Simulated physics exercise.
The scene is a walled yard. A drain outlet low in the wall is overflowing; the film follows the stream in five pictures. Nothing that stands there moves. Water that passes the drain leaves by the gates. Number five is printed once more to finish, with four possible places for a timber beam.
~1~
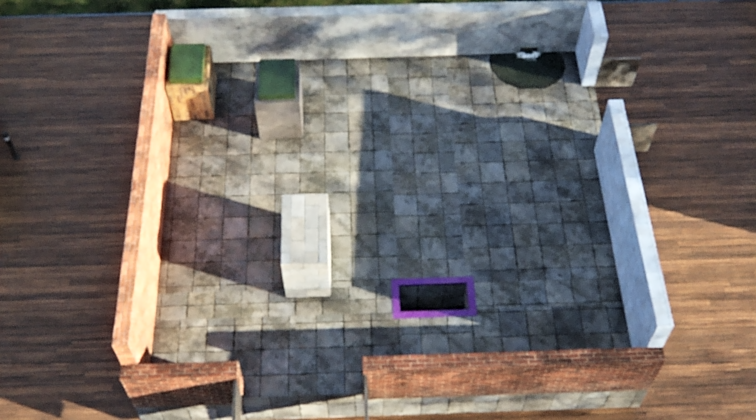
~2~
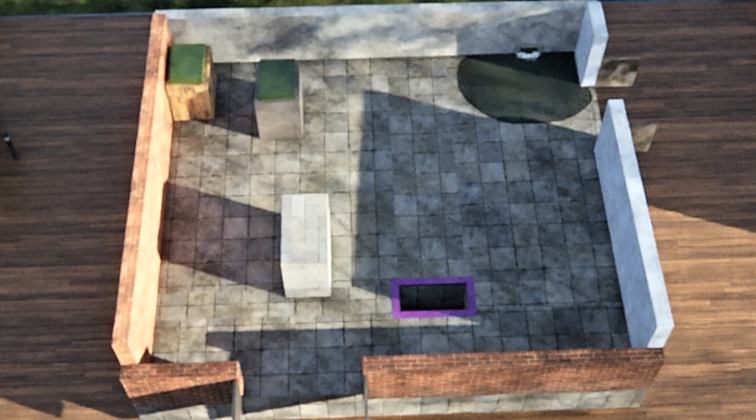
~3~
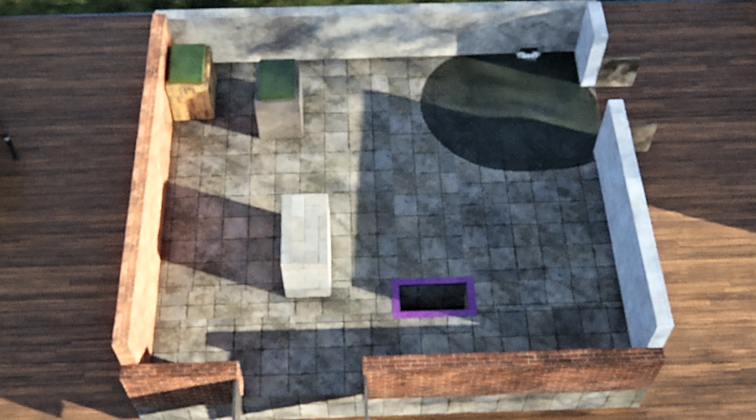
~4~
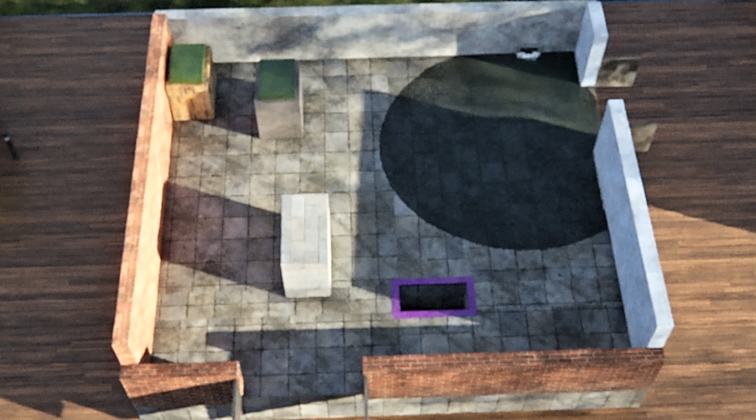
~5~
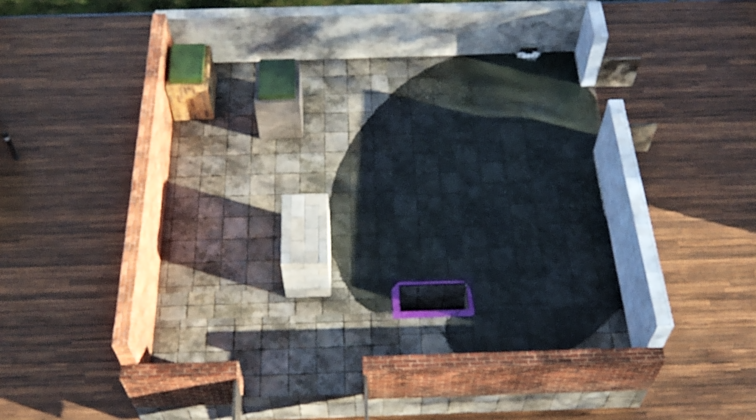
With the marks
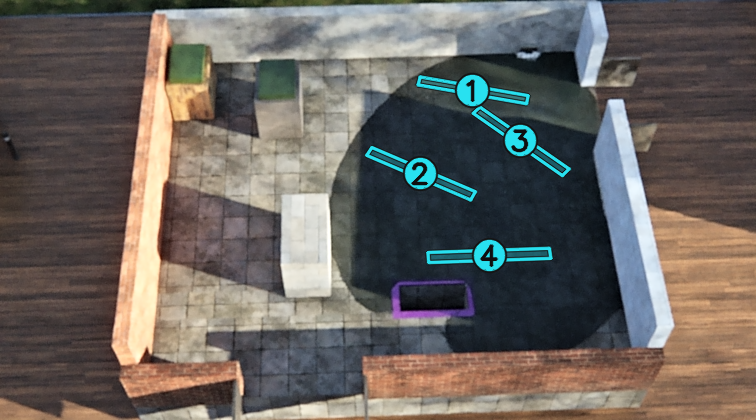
Dark water spreads from a small pale outlet by the back wall at the upper right of a paved, walled yard, seen from high above by a still camera. Brick walls stand left and front, pale walls back and right, with two green-topped blocks at upper left, a whitish block near the middle and a purple-framed gully at lower right. The rounded sheet widens leftward and forward across the slabs, reaches the pale block's side and surrounds the gully, which begins taking water.
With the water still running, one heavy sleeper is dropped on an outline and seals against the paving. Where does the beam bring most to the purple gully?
2 beats the others.
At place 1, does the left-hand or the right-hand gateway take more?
The left gate.
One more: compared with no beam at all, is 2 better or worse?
Worse.
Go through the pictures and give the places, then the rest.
Outfall at (528, 49); purple gully at (434, 297); open gate at (303, 382); open gate at (588, 117); water covers 2 % of the ground and shows as far out as (545, 83); purple gully still dry.
Water covers 7 % of the ground and shows as far out as (503, 117); purple gully still dry.
Water covers 15 % of the ground and shows as far out as (485, 162); purple gully still dry.
Water covers 29 % of the ground and shows as far out as (526, 246); purple gully still dry.
Water covers 47 % of the ground and shows as far out as (472, 334); purple gully taking water.
On the marked copy, 1 from (419, 80) to (527, 99); 2 from (369, 151) to (473, 195); 3 from (476, 110) to (565, 172); 4 from (428, 257) to (550, 253).
Choosing 1, about 13 % of the stream runs into the purple gully, about 85 % out by the gates.
Choosing 2, about 18 % of the stream runs into the purple gully, about 78 % out by the gates.
Choosing 3, about 13 % of the stream runs into the purple gully, about 83 % out by the gates.
Choosing 4, about 10 % of the stream runs into the purple gully, about 86 % out by the gates.
